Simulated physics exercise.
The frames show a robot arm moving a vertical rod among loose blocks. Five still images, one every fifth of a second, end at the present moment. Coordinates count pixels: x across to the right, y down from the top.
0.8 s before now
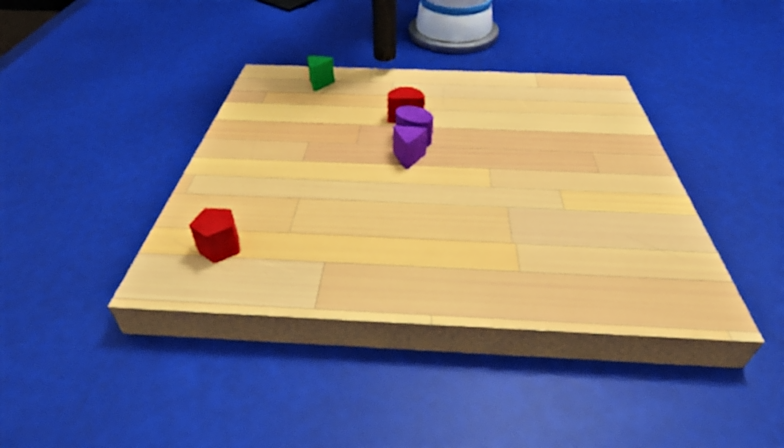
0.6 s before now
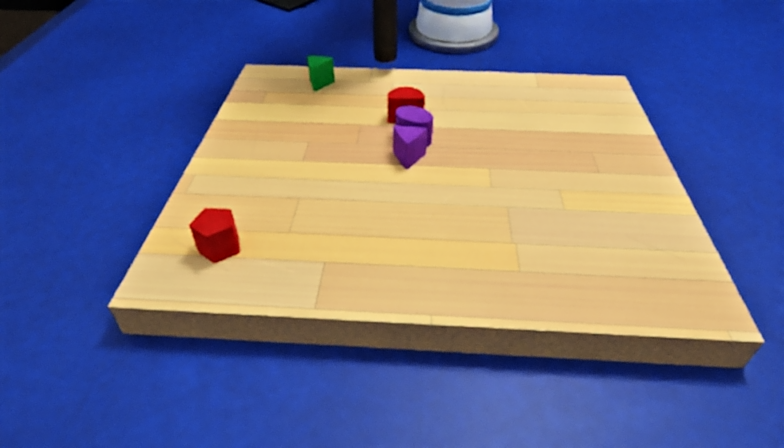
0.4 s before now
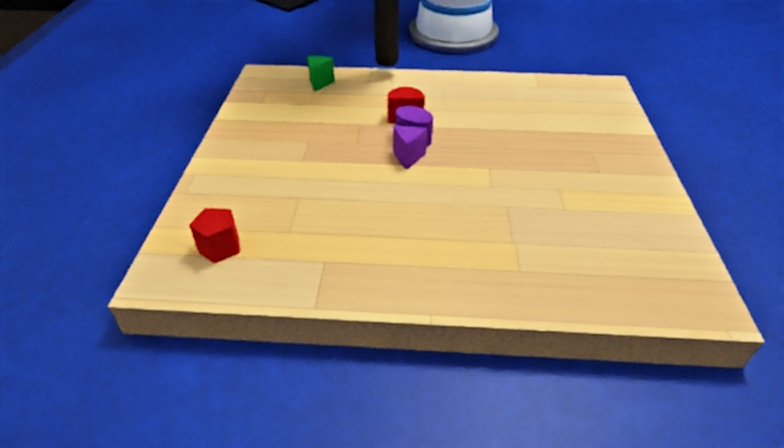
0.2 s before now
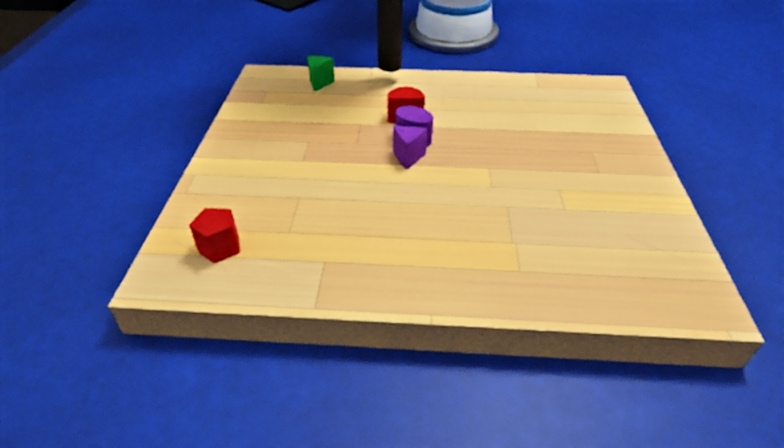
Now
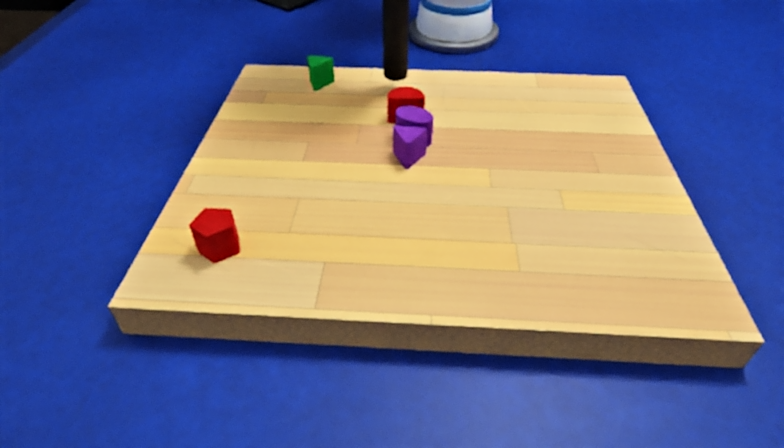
On a wooden board over blue cloth, a dark rod edging slightly toward a red block while all the blocks stay still.
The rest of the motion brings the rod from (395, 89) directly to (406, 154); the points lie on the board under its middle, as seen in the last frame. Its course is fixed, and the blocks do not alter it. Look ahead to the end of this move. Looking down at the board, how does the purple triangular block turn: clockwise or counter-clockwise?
Looking down: Clockwise.
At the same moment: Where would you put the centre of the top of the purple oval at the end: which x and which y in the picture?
I'd guess (447, 152).
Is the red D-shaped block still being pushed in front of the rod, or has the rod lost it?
Before the rod.
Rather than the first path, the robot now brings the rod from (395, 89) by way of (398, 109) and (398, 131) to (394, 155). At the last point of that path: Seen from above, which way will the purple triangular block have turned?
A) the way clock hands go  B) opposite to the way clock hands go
(A)
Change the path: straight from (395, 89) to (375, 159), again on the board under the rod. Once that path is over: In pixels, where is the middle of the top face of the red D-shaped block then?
Close to (413, 103).
On the path given first. One third of the way, rod at (400, 96); red D-shaped block at (408, 97).
Two thirds of the way, rod at (404, 116); red D-shaped block at (415, 119), turned 15° anticlockwise; purple triangular block at (411, 145), turned 35° clockwise; purple oval at (427, 133), turned 15° anticlockwise.
At the end, rod at (406, 140); red D-shaped block at (423, 142), turned 30° anticlockwise; purple triangular block at (411, 162), turned 30° clockwise; purple oval at (447, 152), turned 55° anticlockwise.
